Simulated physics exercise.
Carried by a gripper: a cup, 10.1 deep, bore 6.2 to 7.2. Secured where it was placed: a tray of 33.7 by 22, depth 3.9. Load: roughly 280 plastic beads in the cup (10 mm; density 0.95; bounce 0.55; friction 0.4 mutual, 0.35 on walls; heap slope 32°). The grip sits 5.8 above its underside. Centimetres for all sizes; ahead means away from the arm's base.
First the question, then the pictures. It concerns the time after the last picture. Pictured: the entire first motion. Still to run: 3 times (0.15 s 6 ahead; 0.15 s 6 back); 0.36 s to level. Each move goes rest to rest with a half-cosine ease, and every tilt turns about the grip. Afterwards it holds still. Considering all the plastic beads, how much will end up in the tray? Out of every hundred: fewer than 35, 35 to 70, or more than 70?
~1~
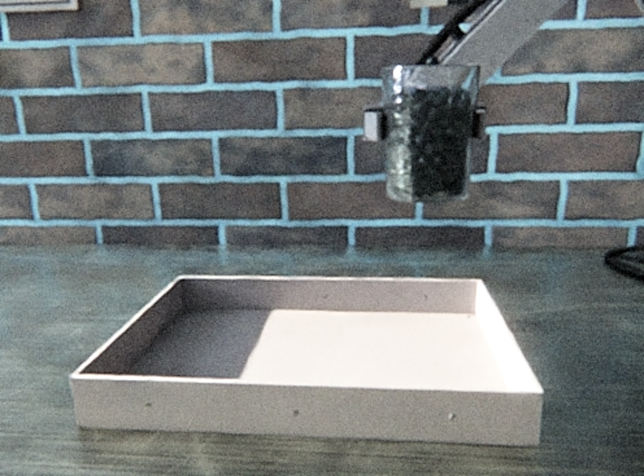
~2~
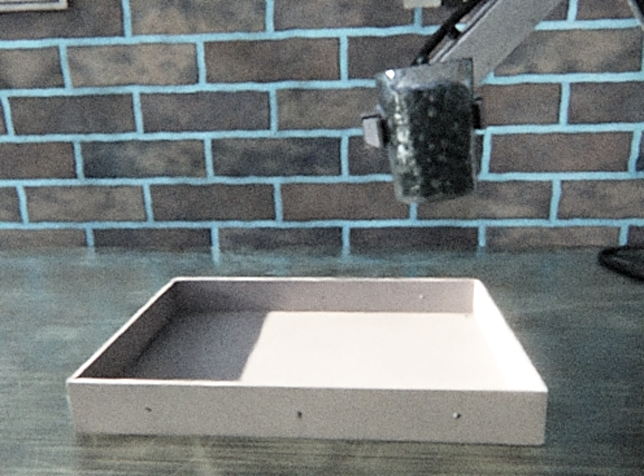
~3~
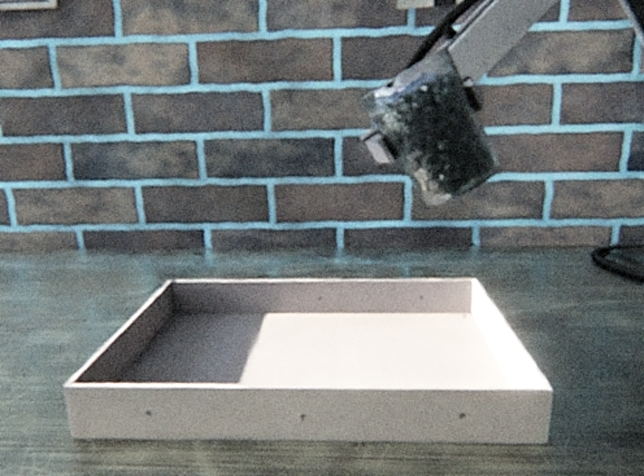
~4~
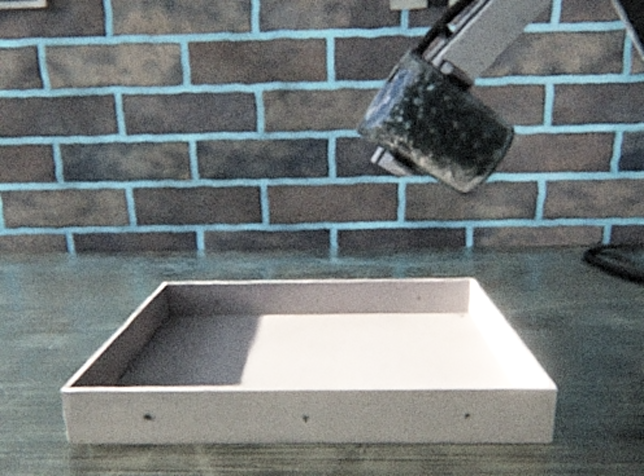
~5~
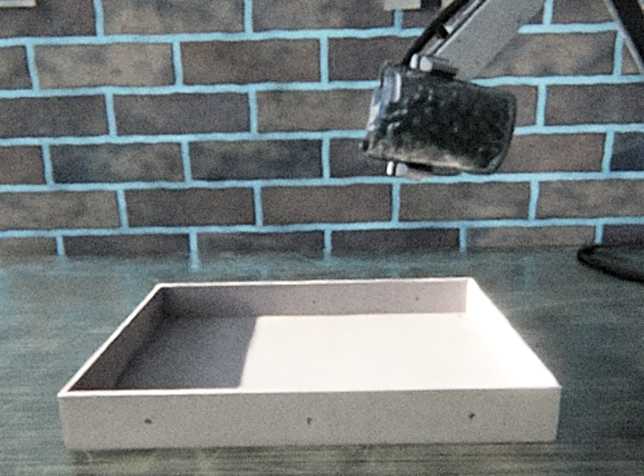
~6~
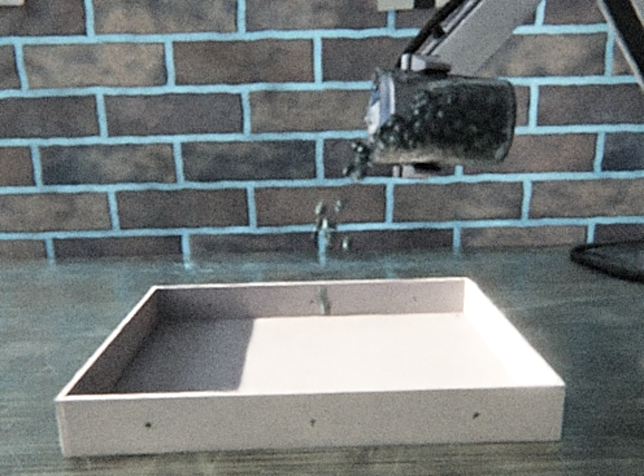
More than 70 out of every hundred.
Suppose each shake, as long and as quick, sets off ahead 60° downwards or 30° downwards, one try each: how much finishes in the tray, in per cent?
45 and 80 %.
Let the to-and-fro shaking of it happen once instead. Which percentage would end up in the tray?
It would then be around 70 per cent.
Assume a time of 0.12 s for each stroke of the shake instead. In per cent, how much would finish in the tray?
Estimate: Near 95 per cent.
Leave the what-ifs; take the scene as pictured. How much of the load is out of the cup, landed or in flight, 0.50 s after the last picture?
I'd put it at some 70 per cent at that point.
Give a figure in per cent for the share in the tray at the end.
About 95 %.
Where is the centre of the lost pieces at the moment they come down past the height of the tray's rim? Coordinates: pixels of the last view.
Centre: Roughly (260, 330).
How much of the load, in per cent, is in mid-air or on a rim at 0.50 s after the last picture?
It amounts to roughly 0 in a hundred.
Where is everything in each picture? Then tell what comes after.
In the first frame, the cup middle at (428, 135), level; upper third of the load around (429, 112), from x 390 to 465, top at y 60; 283 in the cup.
In the second frame, the cup middle at (430, 134), tilted 8° forward; upper third of the load around (429, 111), from x 390 to 470, top at y 60.
In the third frame, the cup middle at (434, 132), tilted 30° forward; upper third of the load around (432, 112), from x 385 to 490, top at y 80.
In the fourth frame, the cup middle at (437, 128), tilted 56° forward; upper third of the load around (435, 110), from x 380 to 500, top at y 80.
In the fifth frame, the cup middle at (439, 123), tilted 78° forward; upper third of the load around (447, 108), from x 365 to 505, top at y 90.
In the sixth frame, the cup middle at (439, 121), tilted 86° forward; upper third of the load around (461, 106), from x 320 to 500, top at y 85; 271 in the cup, 2 in the tray, 10 in flight or on a rim.
Then, 0.50 s on, tilted 86° forward, highest piece 21 above the table; 198 in the tray, 84 in the cup, 1 in flight or on a rim.
Then, 1.01 s on, tilted 68° forward, highest piece 20 above the table; 263 in the tray, 16 in the cup, 2 on the table or floor, 2 in flight or on a rim.
Then, 1.46 s on, level, highest piece 18 above the table; 265 in the tray, 16 in the cup, 2 on the table or floor.
Then, 2.51 s on, level, highest piece 18 above the table; 265 in the tray, 16 in the cup, 2 on the table or floor.
In the end, 265 in the tray, 16 in the cup, 2 on the table or floor. That is 94 % in the tray.
